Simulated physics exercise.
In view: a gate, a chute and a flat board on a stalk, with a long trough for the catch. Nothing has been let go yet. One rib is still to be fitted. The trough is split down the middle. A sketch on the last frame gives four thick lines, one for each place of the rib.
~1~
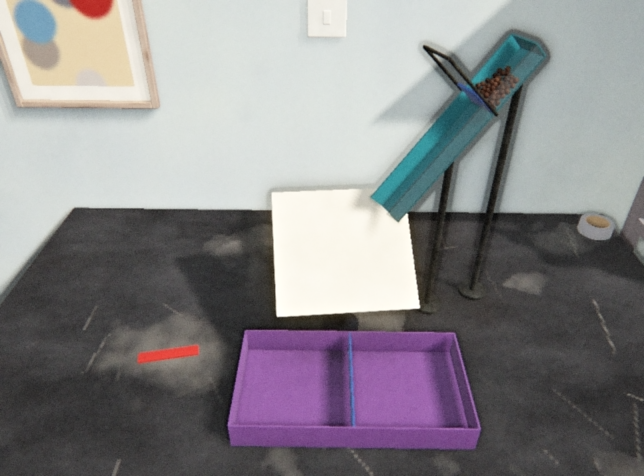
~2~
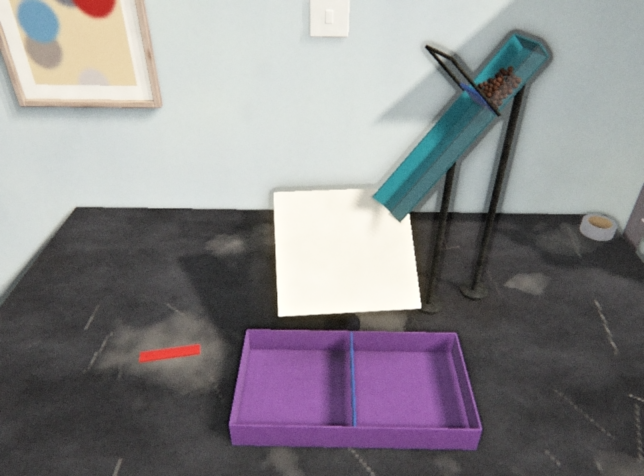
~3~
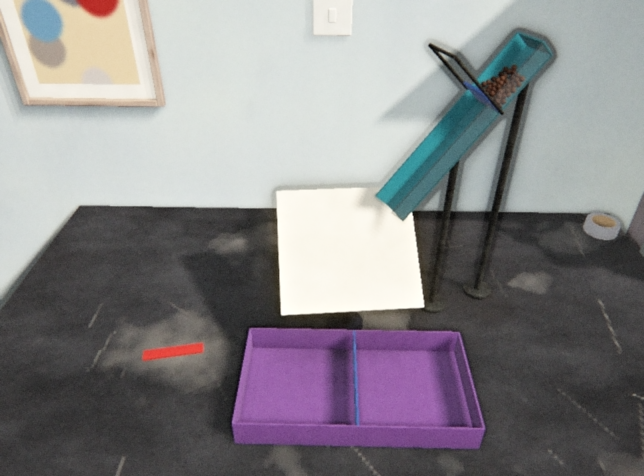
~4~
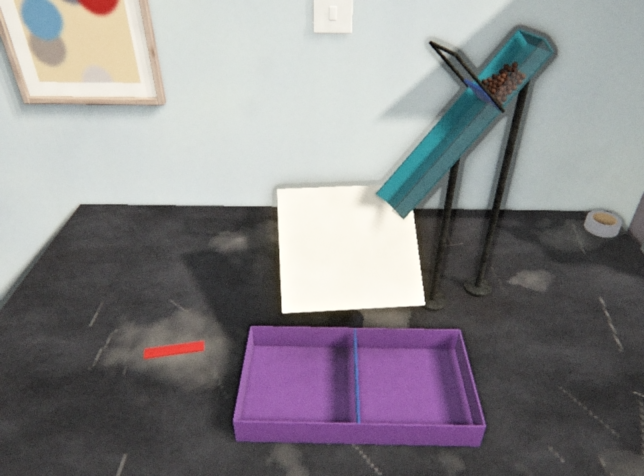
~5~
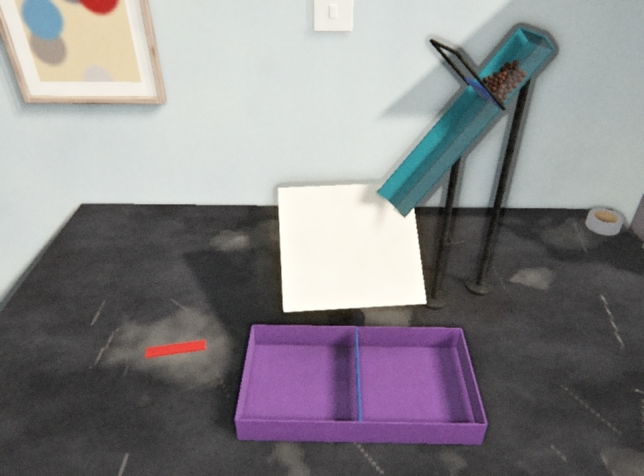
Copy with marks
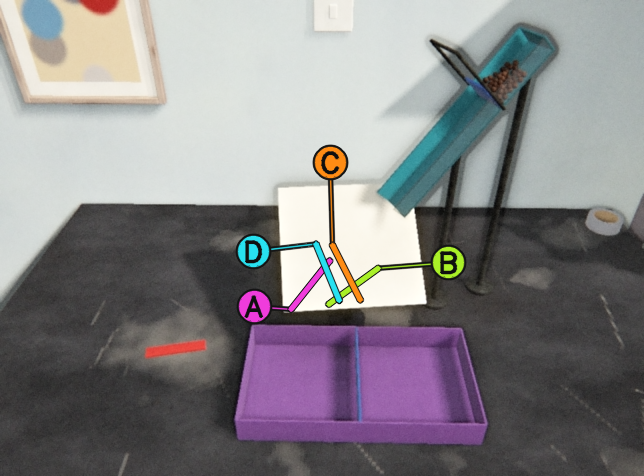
A teal chute holding small brown berries behind a shut gate slanted down toward a tilted white board, with a divided purple trough in front; nothing moved except the view, which shifted very slightly.
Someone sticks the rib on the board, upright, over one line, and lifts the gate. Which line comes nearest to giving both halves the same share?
D is best.
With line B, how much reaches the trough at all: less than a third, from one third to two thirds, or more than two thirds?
Line B gives more than two thirds.
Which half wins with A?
More lands on the left.
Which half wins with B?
Left.
On the marked copy, line A from (329, 260) to (291, 309); line B from (378, 268) to (328, 304); line C from (332, 245) to (360, 299); line D from (316, 243) to (339, 300).
With A, of what is caught, almost all in the left half, about a tenth in the right.
With B, of what is caught, almost all in the left half, just a few in the right.
With C, of what is caught, about a tenth in the left half, almost all in the right.
With D, of what is caught, roughly half in the left half, roughly half in the right.
